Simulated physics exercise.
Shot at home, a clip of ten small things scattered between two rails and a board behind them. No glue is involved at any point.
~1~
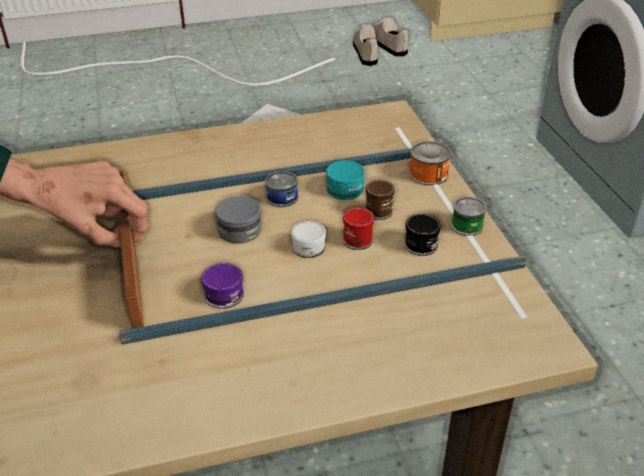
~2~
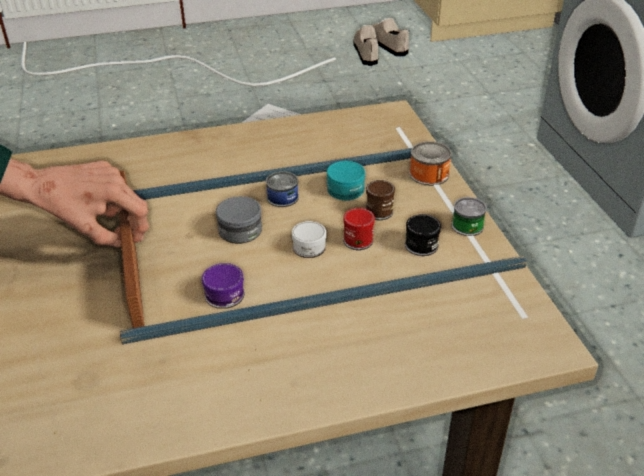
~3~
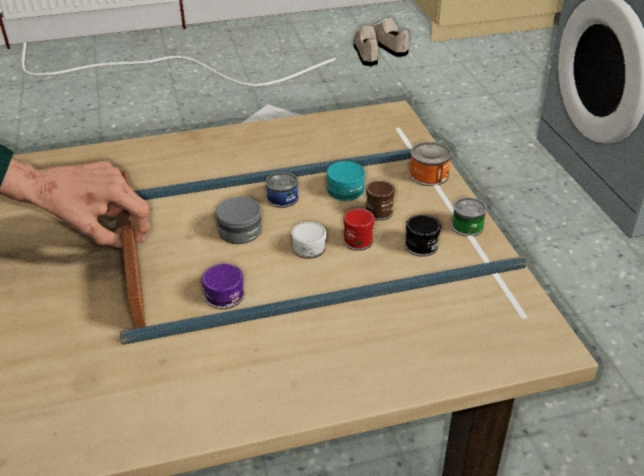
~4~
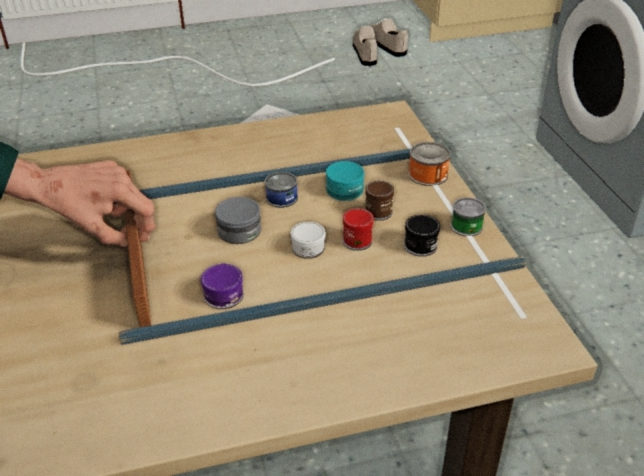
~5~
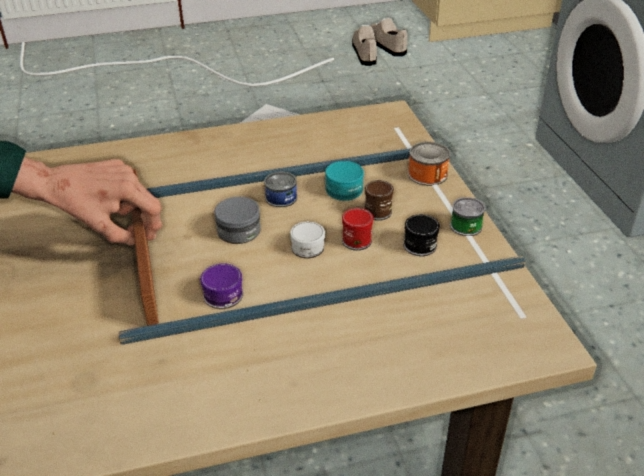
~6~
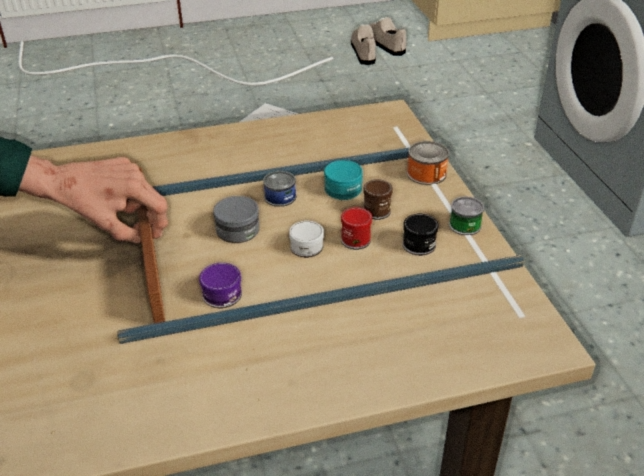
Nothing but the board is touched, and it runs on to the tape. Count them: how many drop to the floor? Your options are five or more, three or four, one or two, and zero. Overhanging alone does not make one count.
My pick is five or more.
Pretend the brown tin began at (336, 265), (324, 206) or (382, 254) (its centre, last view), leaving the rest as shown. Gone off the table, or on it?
Order of tries: Off, off, off.
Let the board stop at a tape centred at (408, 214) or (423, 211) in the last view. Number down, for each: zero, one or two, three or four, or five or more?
So for the first place I'd say one or two, and for the second one or two.
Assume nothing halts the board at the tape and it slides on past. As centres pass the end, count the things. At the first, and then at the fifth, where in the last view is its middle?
Near (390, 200) first, near (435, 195) second.
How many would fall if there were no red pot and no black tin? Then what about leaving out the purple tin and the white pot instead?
I'd say 4 the first time and 4 the second time.
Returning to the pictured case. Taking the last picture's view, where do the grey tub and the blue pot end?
Final positions: Near (460, 182); near (441, 164).
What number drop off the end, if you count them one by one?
The total is 6.
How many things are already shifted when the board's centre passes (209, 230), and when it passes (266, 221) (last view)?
The count reaches 1 first and 2 second.
Early on, none off yet; green pot at rest near (466, 216); orange pot at rest near (428, 163); black tin at rest near (420, 235).
A while later, none off yet; green pot at rest near (466, 216); orange pot at rest near (428, 163); black tin at rest near (424, 235).
Finally, the number that fall off is five or more; lost, red pot, turquoise tub, brown tin, black tin, orange pot and green pot.
